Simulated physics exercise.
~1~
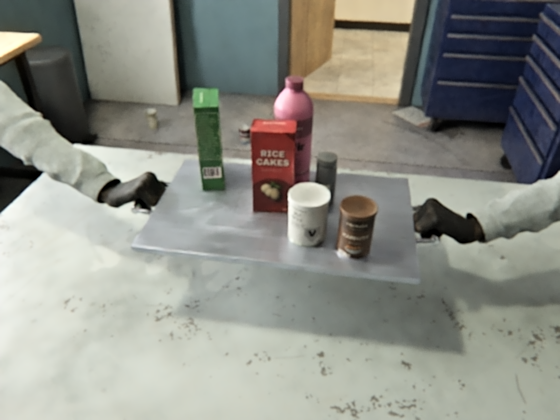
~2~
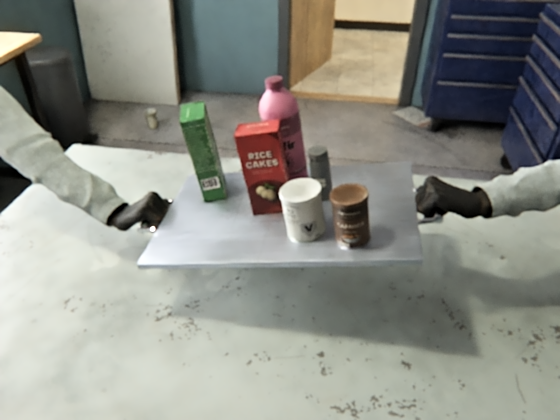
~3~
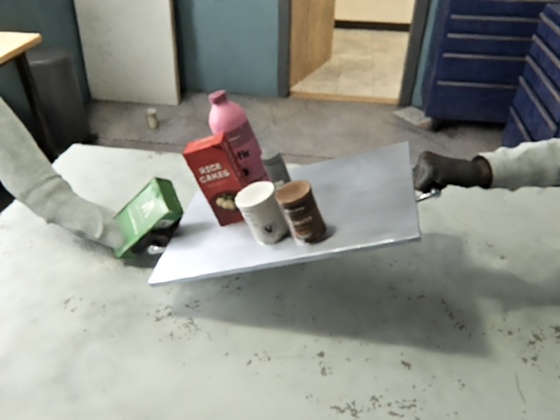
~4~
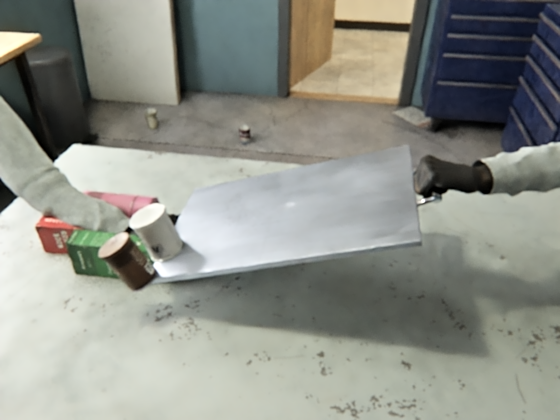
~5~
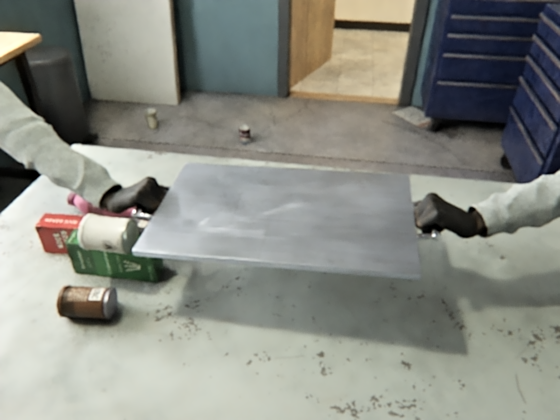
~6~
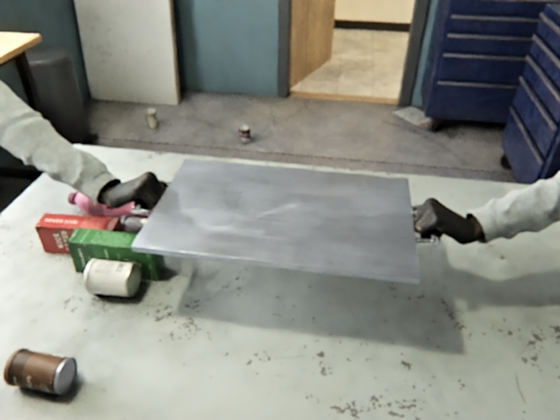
In a workshop-like room with blue drawer cabinets and an open doorway behind, a still camera looks down on a pale, worn table. Two dark-gloved hands hold a flat grey tray above it, carrying a green packet, a red carton, a pink bottle, a grey shaker, a white tin and a brown tin. The tray tips steeply down to the left, and the green packet slides to the left hand first. The rest follow, tumbling off the left edge into a heap. The hands level the empty tray while the brown tin rolls toward the near left, the white tin resting by the green packet.
